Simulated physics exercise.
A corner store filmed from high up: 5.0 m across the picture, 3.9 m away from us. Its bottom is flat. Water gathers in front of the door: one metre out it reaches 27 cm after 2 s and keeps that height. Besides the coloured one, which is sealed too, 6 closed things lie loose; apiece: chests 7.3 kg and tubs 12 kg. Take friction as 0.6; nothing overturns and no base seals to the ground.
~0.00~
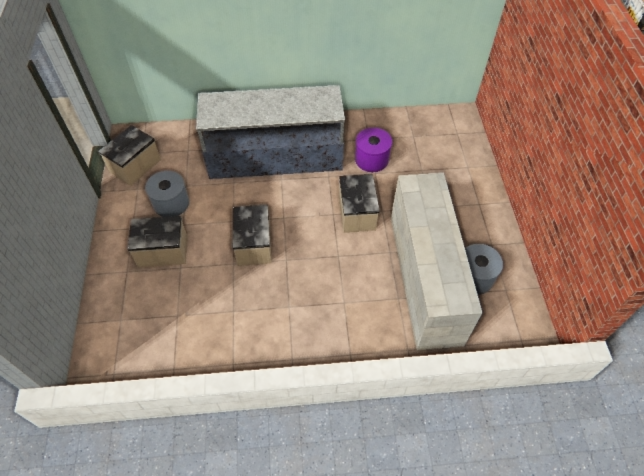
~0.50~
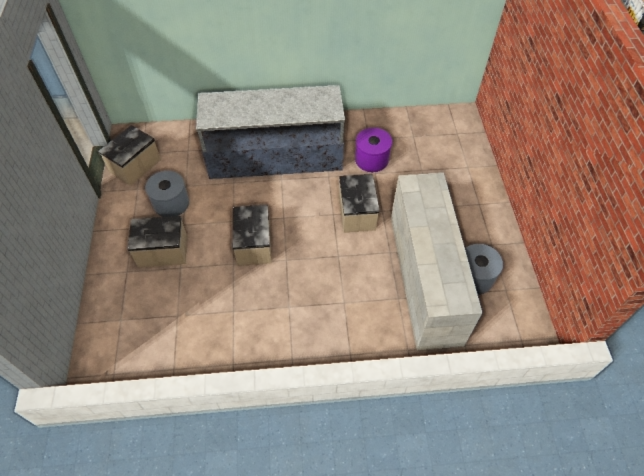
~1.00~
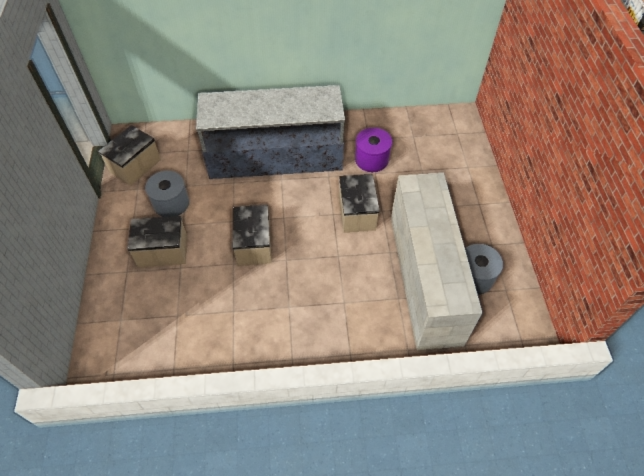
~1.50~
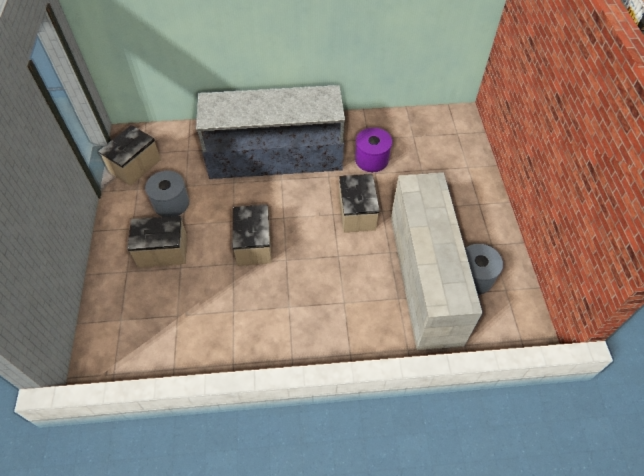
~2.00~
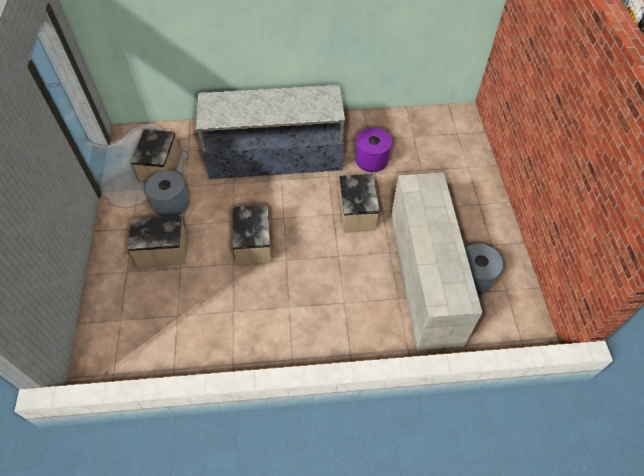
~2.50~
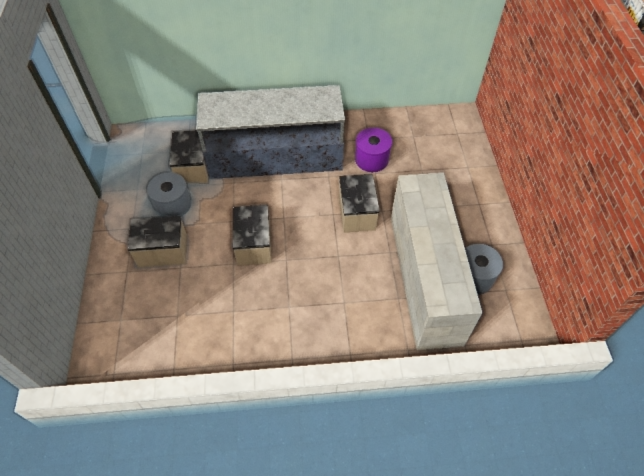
At the start, a small room seen from above stands dry, with a purple tub, two grey tubs and several dark-topped chests on its tiled floor. Water covers the paving outside, then enters at the left doorway, spreading around the nearby grey tub as the corner chest turns and shifts right.
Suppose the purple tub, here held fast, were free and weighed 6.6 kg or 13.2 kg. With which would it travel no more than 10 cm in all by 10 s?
I expect that only the larger load is enough.
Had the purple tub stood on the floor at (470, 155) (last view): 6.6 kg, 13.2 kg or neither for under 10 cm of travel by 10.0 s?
Neither is enough.
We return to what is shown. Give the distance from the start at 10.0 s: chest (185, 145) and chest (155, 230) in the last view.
In turn: 300 cm, 100 cm.
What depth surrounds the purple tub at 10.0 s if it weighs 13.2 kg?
Roughly 7 cm.
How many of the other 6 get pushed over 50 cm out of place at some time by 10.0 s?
6 of them.
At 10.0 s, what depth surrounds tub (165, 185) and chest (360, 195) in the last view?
Roughly 12 and 7 cm.
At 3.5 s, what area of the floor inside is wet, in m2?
Roughly 6.5 m2.
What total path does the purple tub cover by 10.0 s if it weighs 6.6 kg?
About 80 cm.
After 3.5 s the purple tub would be 0 cm from its start with 6.6 kg and 0 cm from its start with 13.2 kg; 0 cm of water round it then.
After 4.5 s the purple tub would be 0 cm from its start with 6.6 kg and 0 cm from its start with 13.2 kg; 2 cm of water round it then.
After 7.0 s the purple tub would be 0 cm from its start with 6.6 kg and 0 cm from its start with 13.2 kg; 4 cm of water round it then.
After 10.0 s the purple tub would be 69 cm from its start with 6.6 kg and 0 cm from its start with 13.2 kg; 7 cm of water round it then.
